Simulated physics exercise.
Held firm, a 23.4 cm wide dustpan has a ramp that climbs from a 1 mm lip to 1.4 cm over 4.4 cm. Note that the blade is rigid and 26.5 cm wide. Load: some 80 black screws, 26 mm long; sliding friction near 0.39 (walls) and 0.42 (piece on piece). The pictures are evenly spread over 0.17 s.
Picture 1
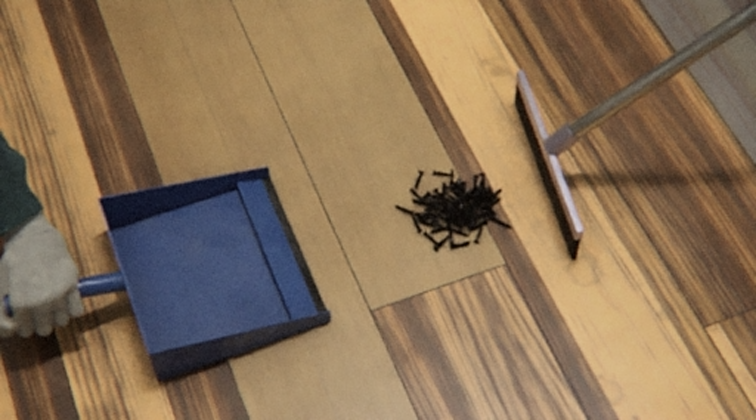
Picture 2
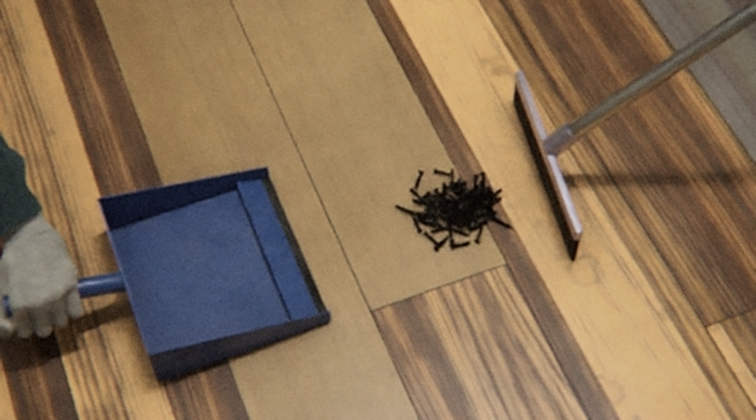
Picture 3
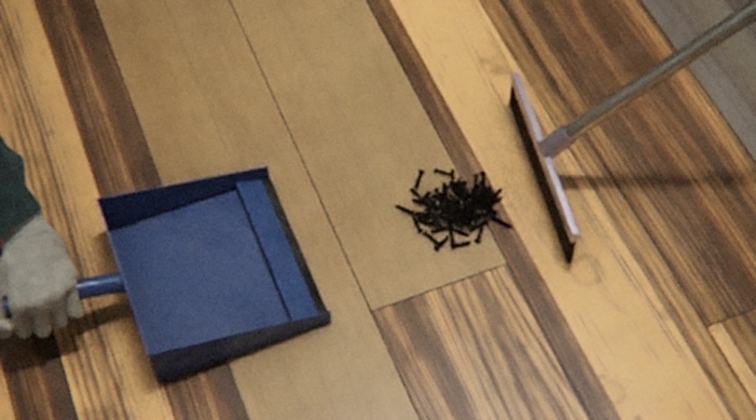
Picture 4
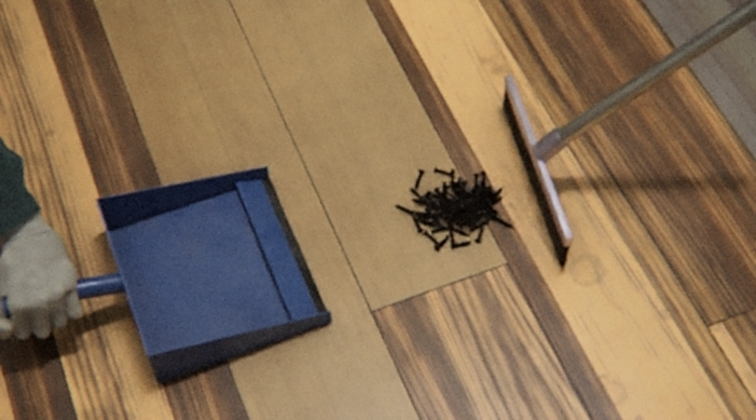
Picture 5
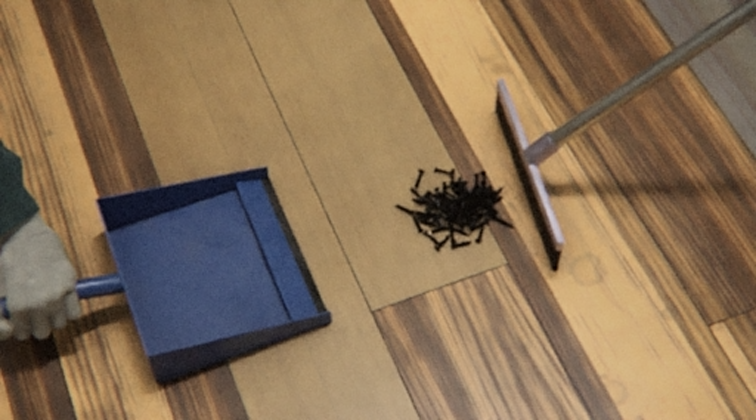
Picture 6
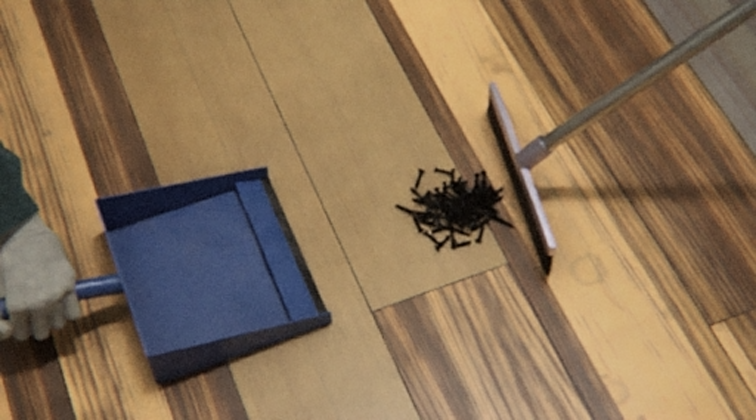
On a floor of mixed light and dark wood planks, a gloved hand at the left holds a blue dustpan still beside a small pile of black screws. From the right, a long-handled flat blade slides slowly left, closing much of the gap to the pile, which stays unmoved.
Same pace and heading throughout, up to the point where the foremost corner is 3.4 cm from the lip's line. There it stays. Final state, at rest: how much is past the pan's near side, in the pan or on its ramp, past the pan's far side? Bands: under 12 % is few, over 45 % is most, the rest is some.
Near side: Few; pan: Few; far side: Few.
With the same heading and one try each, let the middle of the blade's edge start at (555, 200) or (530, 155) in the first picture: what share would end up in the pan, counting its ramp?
About 0 and 0 per cent.
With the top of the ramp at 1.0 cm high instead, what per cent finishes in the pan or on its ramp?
Something like 0 per cent, ramp included.
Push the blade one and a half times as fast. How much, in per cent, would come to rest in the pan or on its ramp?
It would be around 5 percent.
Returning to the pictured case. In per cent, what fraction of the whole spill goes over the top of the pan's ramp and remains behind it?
I'd put it near 0 per cent.
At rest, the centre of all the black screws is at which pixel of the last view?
Approximately (332, 257) in the last view.
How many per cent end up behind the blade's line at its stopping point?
Some 0 percent of it.
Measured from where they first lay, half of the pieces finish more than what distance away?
18 cm or so.
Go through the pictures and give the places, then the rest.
Blade from (578, 235) to (520, 79), moved 0.0 cm, 0 of the pieces shifted so far; middle of the pieces at (459, 210); pan at (202, 279), in the first picture.
Blade from (578, 235) to (519, 79), moved 0.2 cm, 0 of the pieces shifted so far; middle of the pieces at (459, 210), in the second picture.
Blade from (574, 237) to (515, 80), moved 0.9 cm, 0 of the pieces shifted so far; middle of the pieces at (460, 209), in the third picture.
Blade from (567, 241) to (508, 83), moved 2.0 cm, 0 of the pieces shifted so far; middle of the pieces at (460, 209), in the fourth picture.
Blade from (559, 246) to (500, 87), moved 3.3 cm, 0 of the pieces shifted so far; middle of the pieces at (460, 209), in the fifth picture.
Blade from (551, 250) to (493, 90), moved 4.6 cm, 0 of the pieces shifted so far; middle of the pieces at (460, 209); pan at (200, 281), in the sixth picture.
Then, 0.31 s after the last picture, middle of the blade 18 cm from the lip; 0 % over the lip, far side 0 %, near side 0 %.
Then, 0.51 s after the last picture, middle of the blade 10 cm from the lip; 0 % over the lip, far side 0 %, near side 0 %.
Then, 0.83 s after the last picture, middle of the blade 5 cm from the lip; 0 % over the lip, far side 0 %, near side 5 %.
In the end, near side 5 %, pan 0 %, far side 0 %, in front of the lip or behind the blade 95 %.
